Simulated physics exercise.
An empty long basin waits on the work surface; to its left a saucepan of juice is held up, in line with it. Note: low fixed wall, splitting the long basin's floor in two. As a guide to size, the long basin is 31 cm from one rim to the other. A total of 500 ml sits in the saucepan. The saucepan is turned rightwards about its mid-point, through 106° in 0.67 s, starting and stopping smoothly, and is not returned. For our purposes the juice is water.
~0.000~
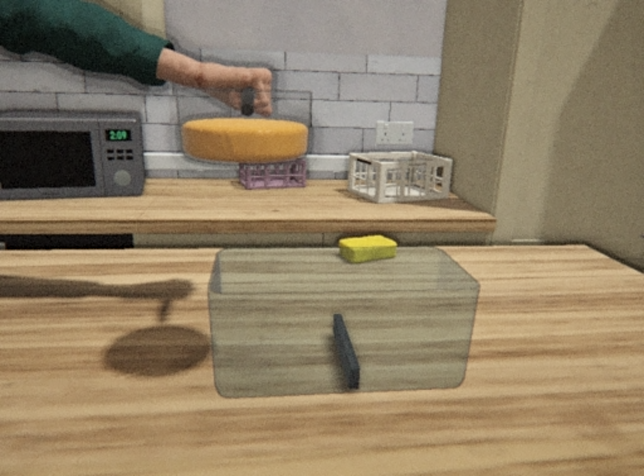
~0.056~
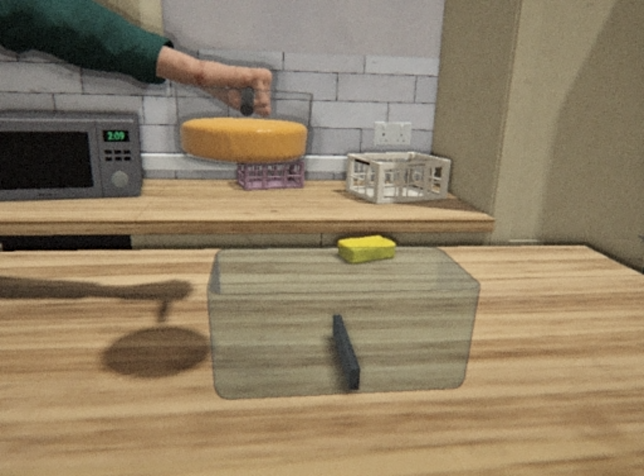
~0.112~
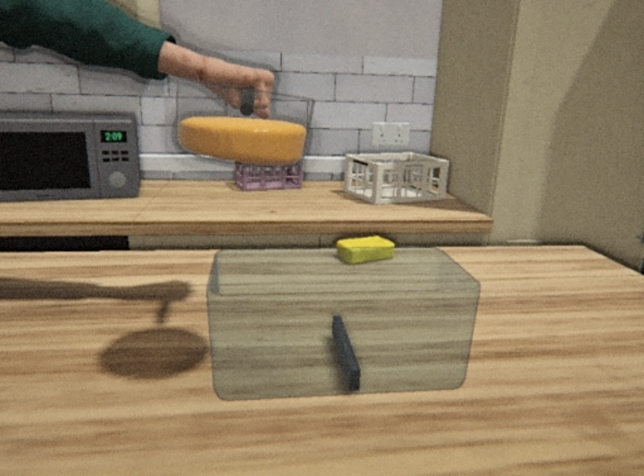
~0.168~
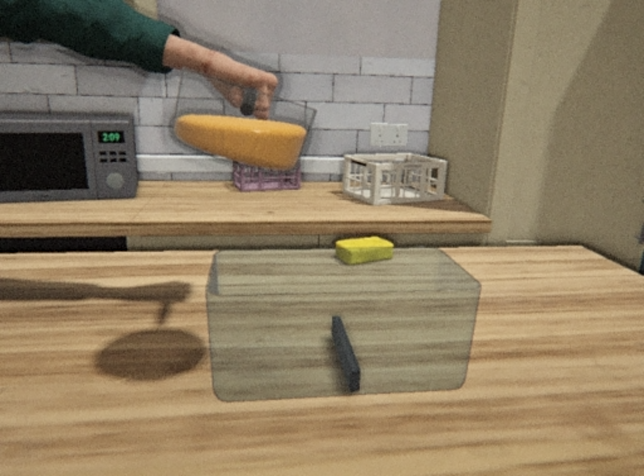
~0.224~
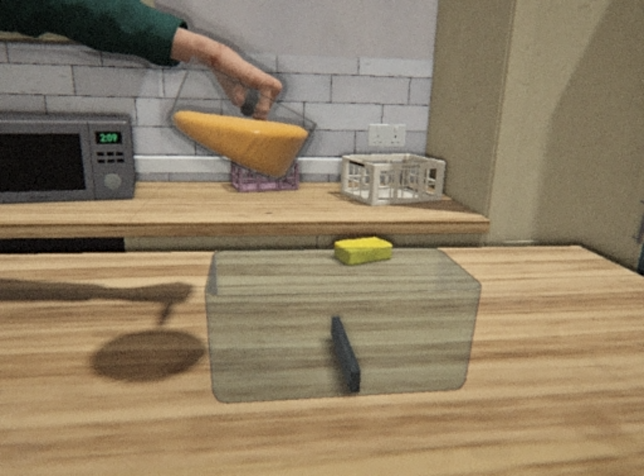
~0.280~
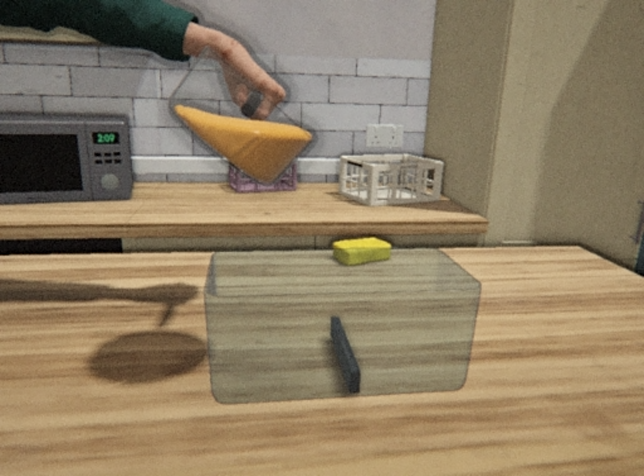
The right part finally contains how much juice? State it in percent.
About 41 in every hundred parts.
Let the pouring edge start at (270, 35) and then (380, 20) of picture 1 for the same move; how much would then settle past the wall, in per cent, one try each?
In order, 10 and 75 per cent.
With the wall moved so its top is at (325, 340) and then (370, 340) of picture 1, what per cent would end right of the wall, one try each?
65 then 10 %.
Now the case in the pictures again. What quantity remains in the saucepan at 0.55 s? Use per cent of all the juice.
Roughly 26 %.
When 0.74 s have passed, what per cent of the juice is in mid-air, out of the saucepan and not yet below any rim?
Roughly 10 %.
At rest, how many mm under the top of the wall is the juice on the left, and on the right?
Left about 16 mm, right about 18 mm.
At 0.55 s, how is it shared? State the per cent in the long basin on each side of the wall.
About 9 left, about 14 right.
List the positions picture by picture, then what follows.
In the first frame, it leans 0°; its right rim is at (311, 94); the juice meets the walls at (183, 124) and (307, 126); the long basin's rim runs from (213, 270) to (459, 267); the wall's top is at (346, 339).
In the second frame, it leans 2°; its right rim is at (311, 96); the juice meets the walls at (182, 123) and (306, 126).
In the third frame, it leans 7°; its right rim is at (313, 102); the juice meets the walls at (181, 121) and (306, 127).
In the fourth frame, it leans 16°; its right rim is at (315, 112); the juice meets the walls at (177, 118) and (306, 128).
In the fifth frame, it leans 27°; its right rim is at (315, 125); the juice meets the walls at (175, 114) and (308, 130).
In the sixth frame, it leans 39°; its right rim is at (311, 141); the juice meets the walls at (176, 107) and (313, 132).
Then, 0.55 s in, the tilt is 97° and 27 per cent is still to pour, 9 is left of the wall and 14 right of it.
Then, 0.74 s in, the tilt is 106° and 7 per cent is still to pour, 42 is left of the wall and 42 right of it.
Then, 0.95 s in, the tilt is 106° and 0 per cent is still to pour, 57 is left of the wall and 40 right of it.
Then, 1.17 s in, the tilt is 106° and 0 per cent is still to pour, 58 is left of the wall and 41 right of it.
Finally, 58 per cent lies left of the wall, 41 right of it and 1 outside.
